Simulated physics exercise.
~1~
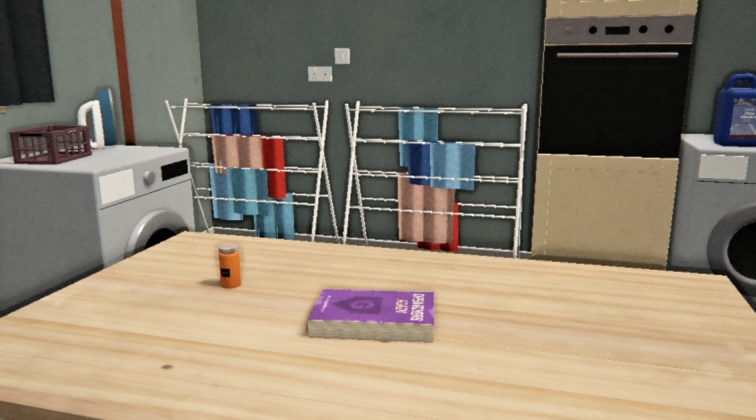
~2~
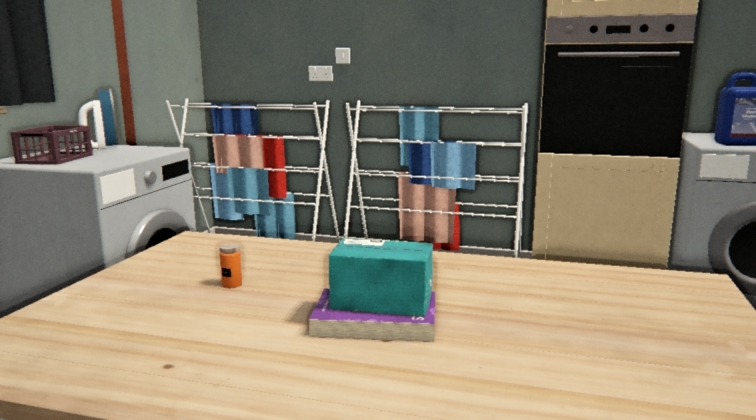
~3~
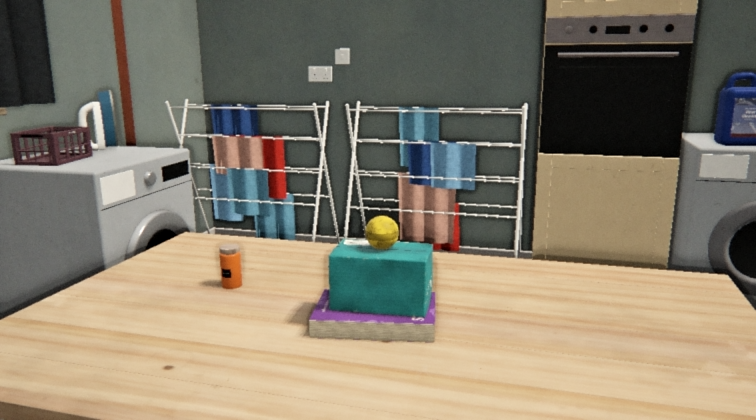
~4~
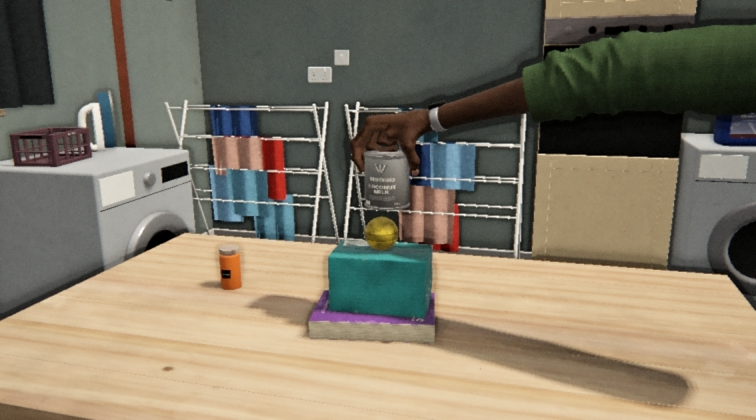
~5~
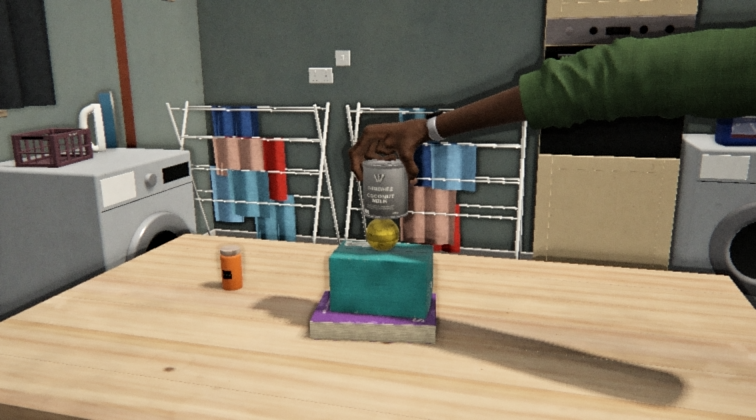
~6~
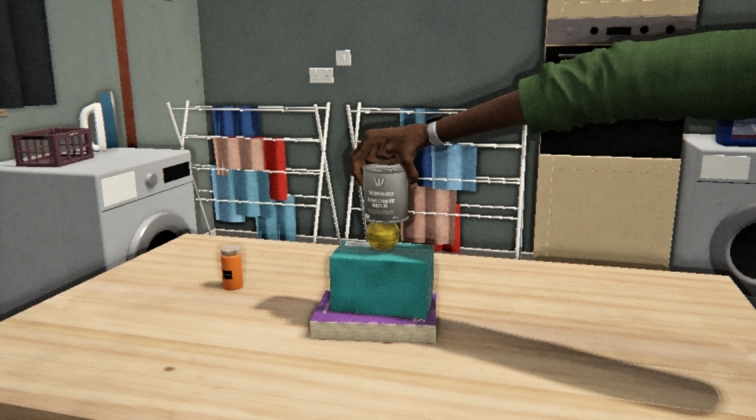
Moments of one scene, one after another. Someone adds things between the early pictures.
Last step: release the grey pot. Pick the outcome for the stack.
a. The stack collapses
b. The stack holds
The stack collapses.
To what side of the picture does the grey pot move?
Looks like it moves off to the right.
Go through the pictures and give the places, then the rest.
The last thing is not in view yet, in the first picture.
The last thing is not in view yet, in the second picture.
The last thing is not in view yet; turquoise box (382, 277), in the third picture.
On its way; grey pot (387, 179); yellow ball (382, 234), in the fourth picture.
On its way; grey pot (385, 188); turquoise box (383, 278), in the fifth picture.
In place under the hand; grey pot (386, 193); yellow ball (383, 234), in the sixth picture.
Then, 0.40 s on from there, grey pot turned 37° from how it was put near (407, 203).
Then, 0.60 s on from there, grey pot now fallen; yellow ball shifted a little.
Then, 0.70 s on from there, yellow ball shifted a little.
Then, 1.90 s on from there, grey pot resting near (502, 312).
In the end, fallen, grey pot; the other 4 unmoved. At the end, from the last picture's camera, grey pot near (502, 312). The pile gives way.
